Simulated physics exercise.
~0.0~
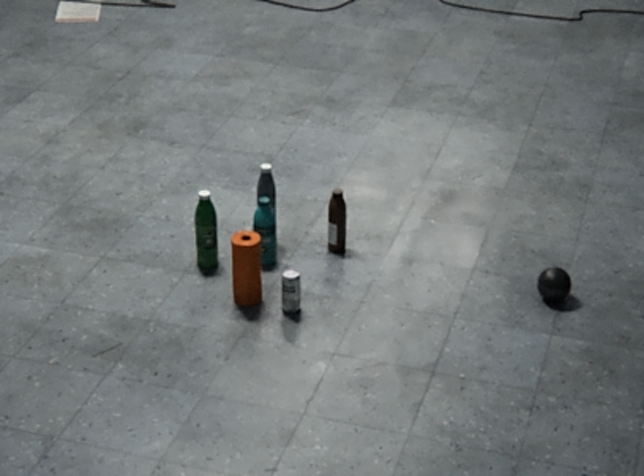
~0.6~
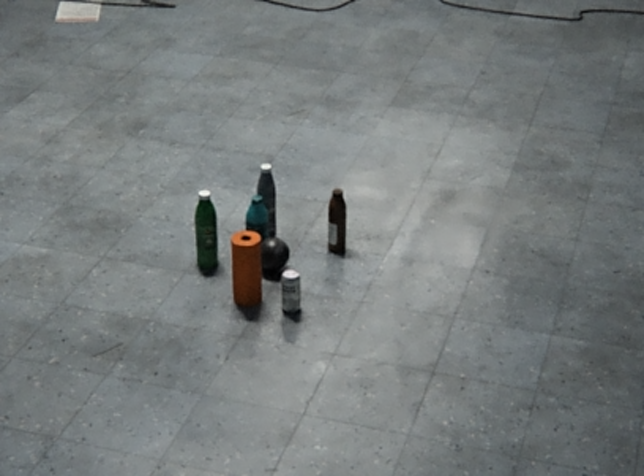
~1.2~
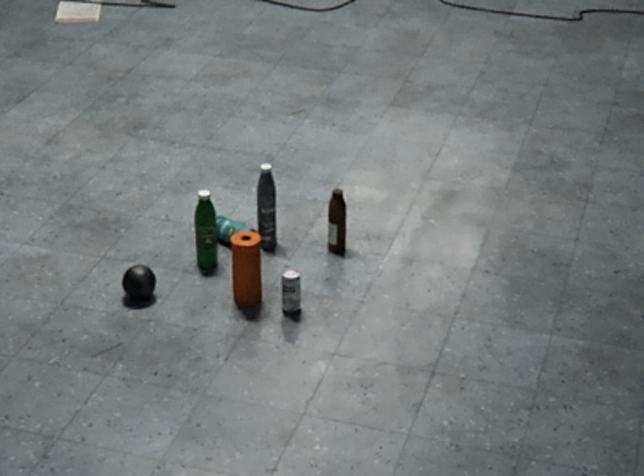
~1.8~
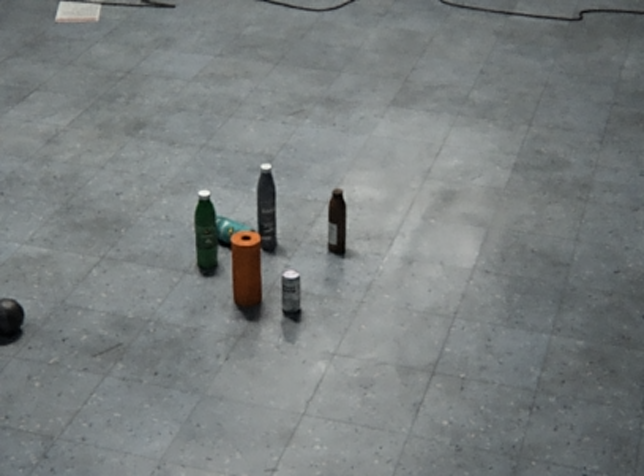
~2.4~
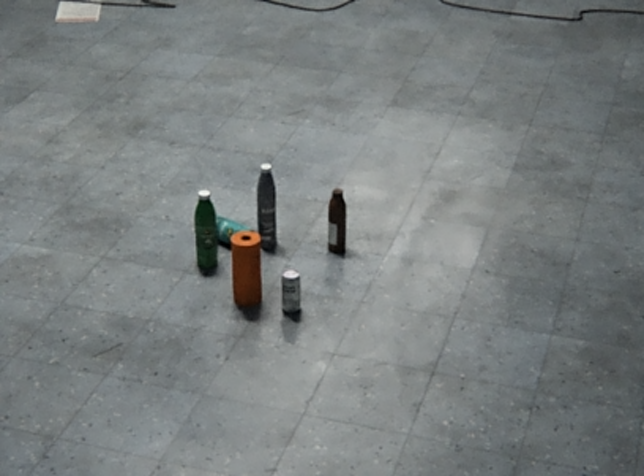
Black ball rolling left across a grey tiled floor, knocking over a turquoise bottle among standing objects and rolling out of view.
